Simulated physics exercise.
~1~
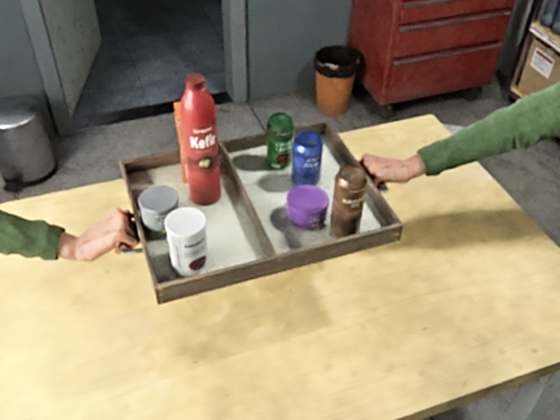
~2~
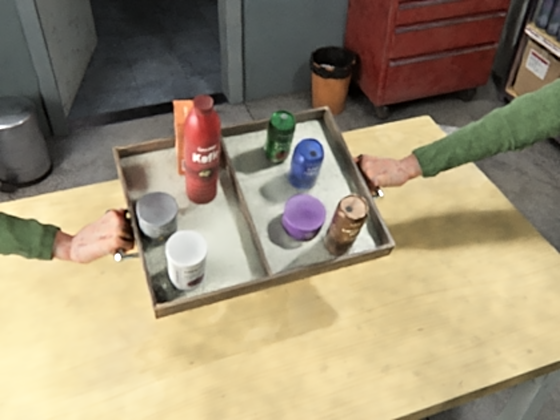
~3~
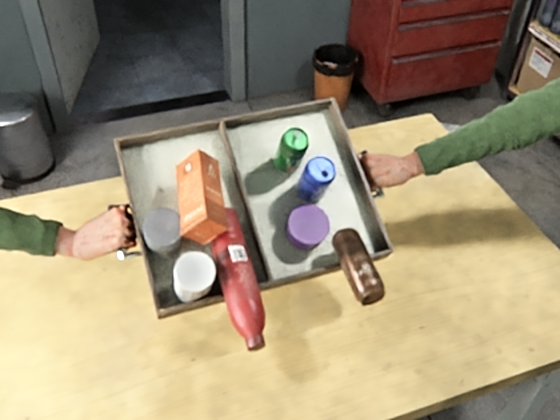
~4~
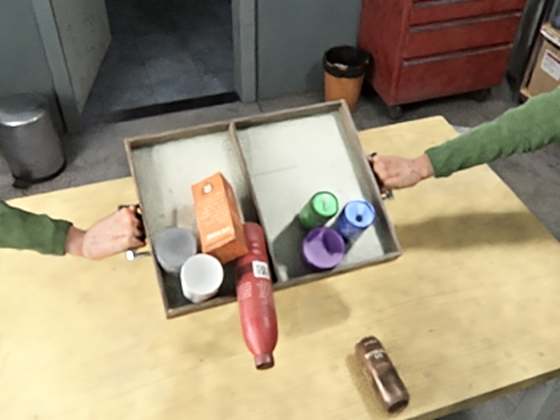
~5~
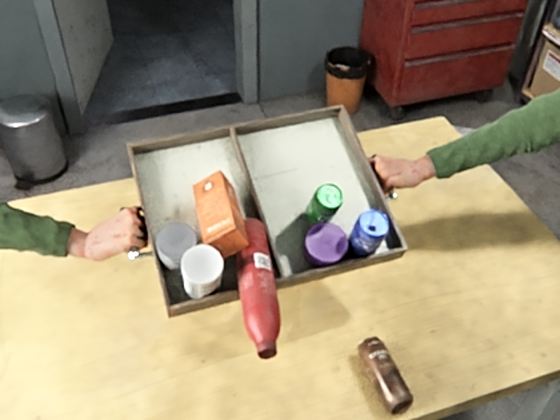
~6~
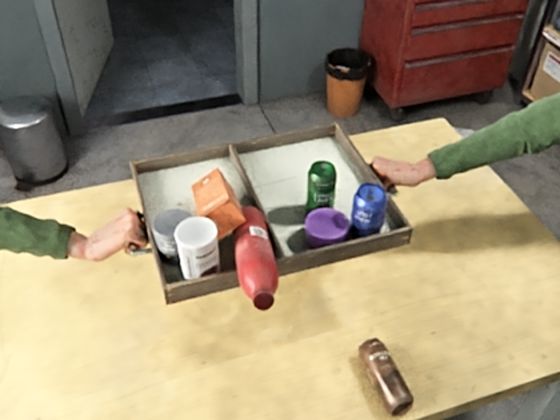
In a workshop, two hands tipped a divided tray toward the viewer above a wooden table, toppling the orange carton, sending the brown can onto the table and leaving the red bottle lying over the front rim, then levelled it somewhat with the other containers aboard.
